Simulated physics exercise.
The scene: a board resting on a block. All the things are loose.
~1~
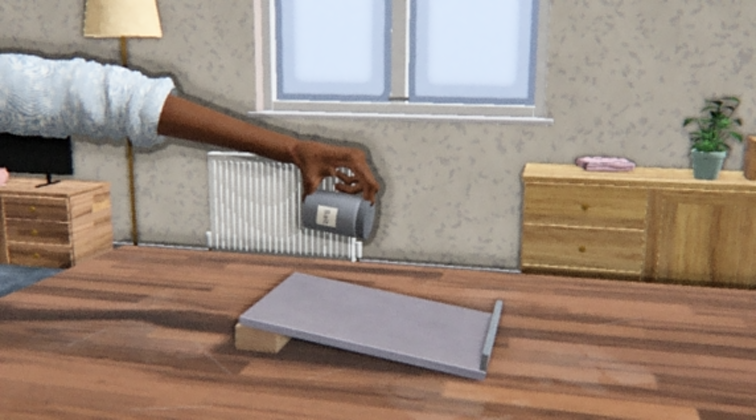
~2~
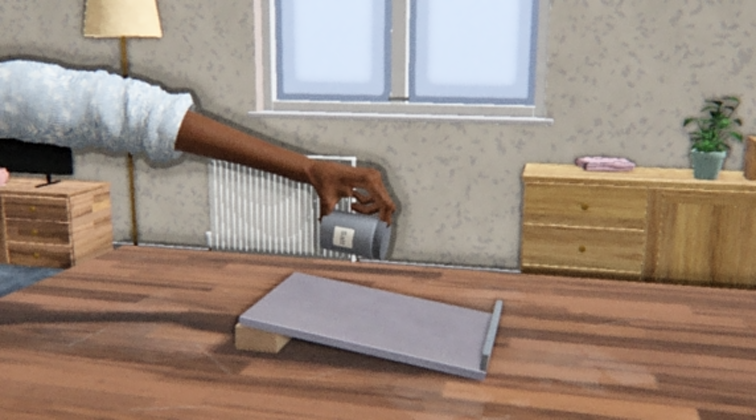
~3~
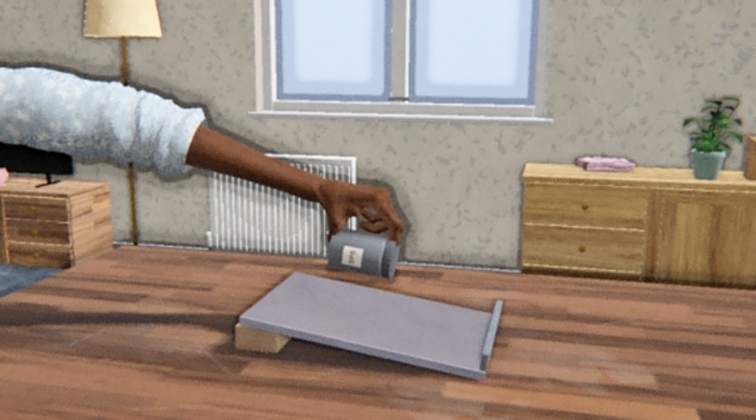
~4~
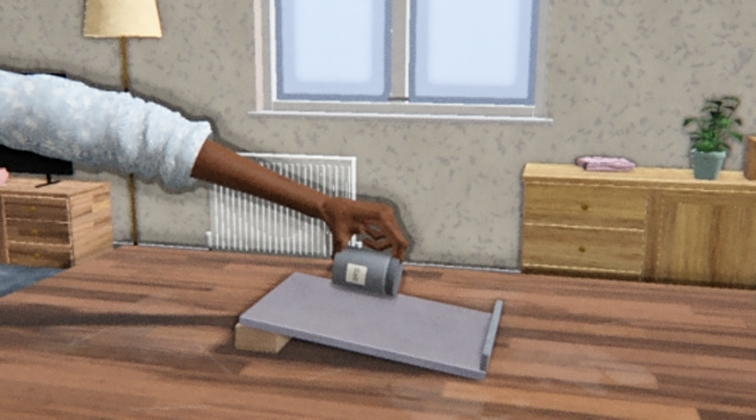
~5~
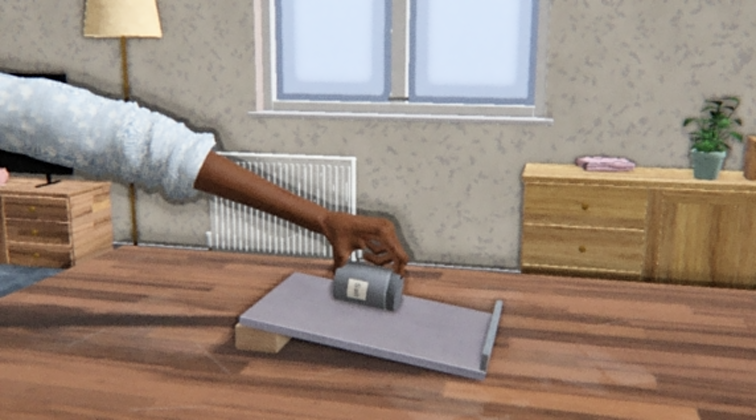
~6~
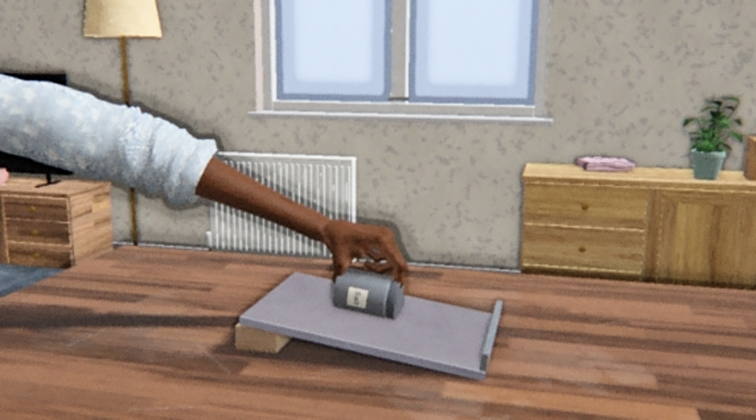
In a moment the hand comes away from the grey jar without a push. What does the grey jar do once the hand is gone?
Here the grey jar keeps its place.
Then, 0.20 s past the last view, nothing moves.
Then, 0.40 s past the last view, grey jar resting near (369, 293).
Finally, it is still in place. Final places as the last picture's camera would see them, grey jar near (369, 293). The grey jar remains at rest.
